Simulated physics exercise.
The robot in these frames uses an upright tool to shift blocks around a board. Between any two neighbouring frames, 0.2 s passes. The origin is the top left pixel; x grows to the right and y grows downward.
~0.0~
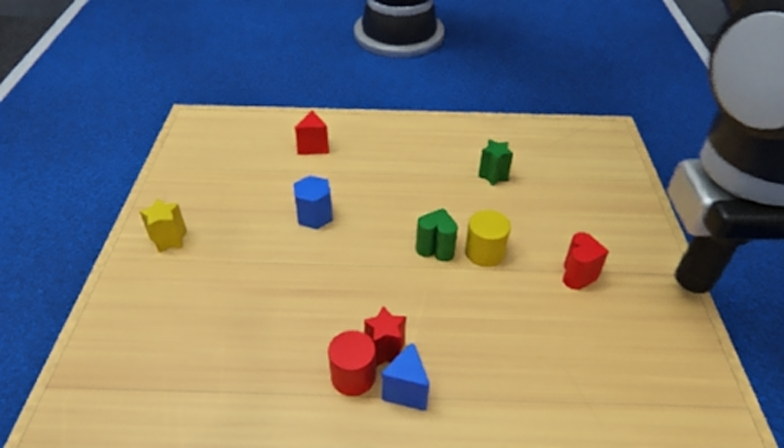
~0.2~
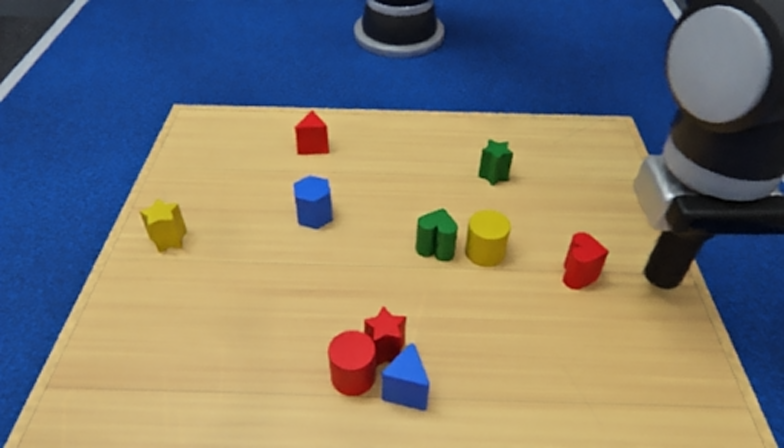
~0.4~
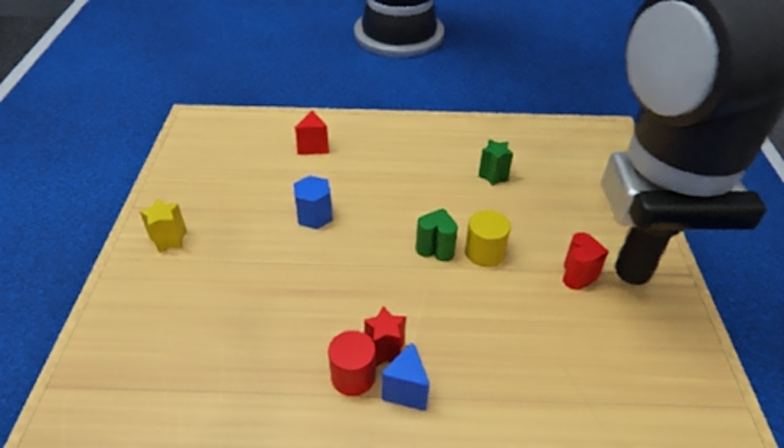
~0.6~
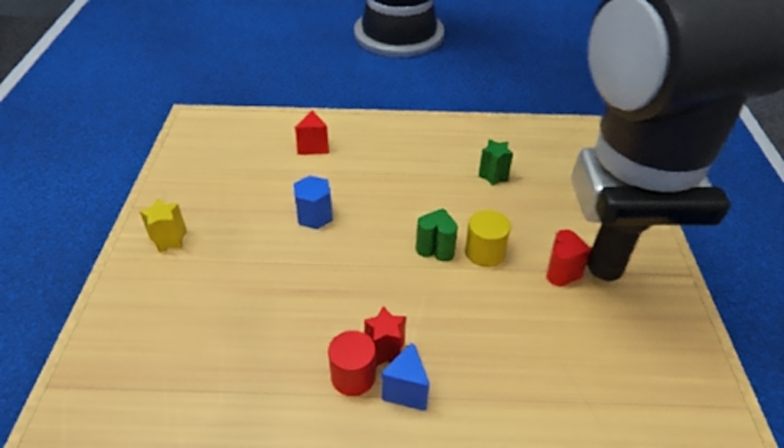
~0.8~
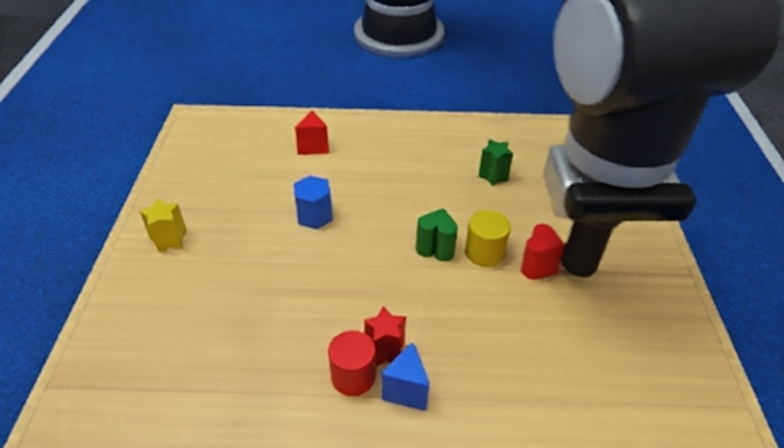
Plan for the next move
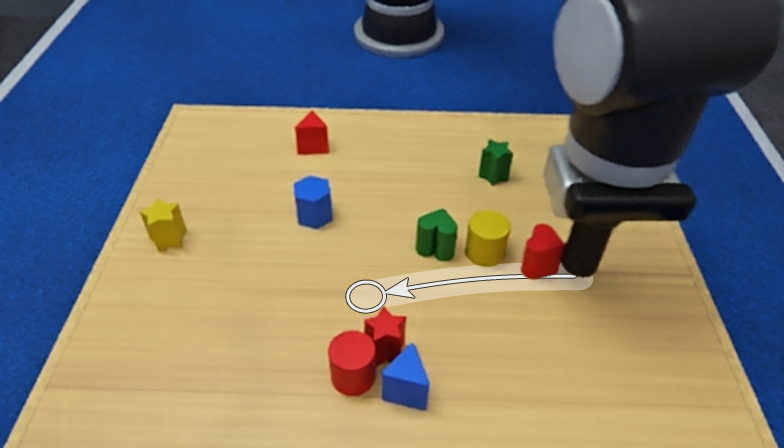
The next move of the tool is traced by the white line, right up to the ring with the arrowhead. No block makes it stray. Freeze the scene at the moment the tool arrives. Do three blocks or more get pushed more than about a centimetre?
Short answer: No.
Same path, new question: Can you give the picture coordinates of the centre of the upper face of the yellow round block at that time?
Just about (466, 206).
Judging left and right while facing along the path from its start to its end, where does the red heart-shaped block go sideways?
Displaced right.
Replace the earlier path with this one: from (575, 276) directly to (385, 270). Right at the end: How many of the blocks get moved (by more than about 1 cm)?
I'd say three or more blocks get moved.
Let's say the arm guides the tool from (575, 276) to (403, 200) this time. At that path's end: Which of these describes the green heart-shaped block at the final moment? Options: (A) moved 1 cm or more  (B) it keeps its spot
The answer is A.
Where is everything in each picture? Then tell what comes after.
Tip of the tool at (693, 281), middles of tops, green heart-shaped block at (439, 221), yellow round block at (490, 224), red heart-shaped block at (588, 247), in the first picture.
Tool at (662, 276), nothing pushed, in the second picture.
Tool at (632, 272), nothing pushed, in the third picture.
Tool at (605, 269), red heart-shaped block at (571, 244), in the fourth picture.
Tool at (579, 265), green heart-shaped block at (439, 221), yellow round block at (490, 224), red heart-shaped block at (546, 238), in the fifth picture.
The line goes from (575, 276) via (471, 280), ending at (366, 296).
On the path given first. One third of the way, tool at (507, 266); yellow round block at (466, 206); red heart-shaped block at (501, 225), turned 100° clockwise.
Two thirds of the way, tool at (437, 273); yellow round block at (466, 206); red heart-shaped block at (501, 225), turned 100° clockwise.
At the end, tool at (366, 285); green heart-shaped block unmoved; yellow round block at (466, 206); red heart-shaped block at (501, 225), turned 100° clockwise.
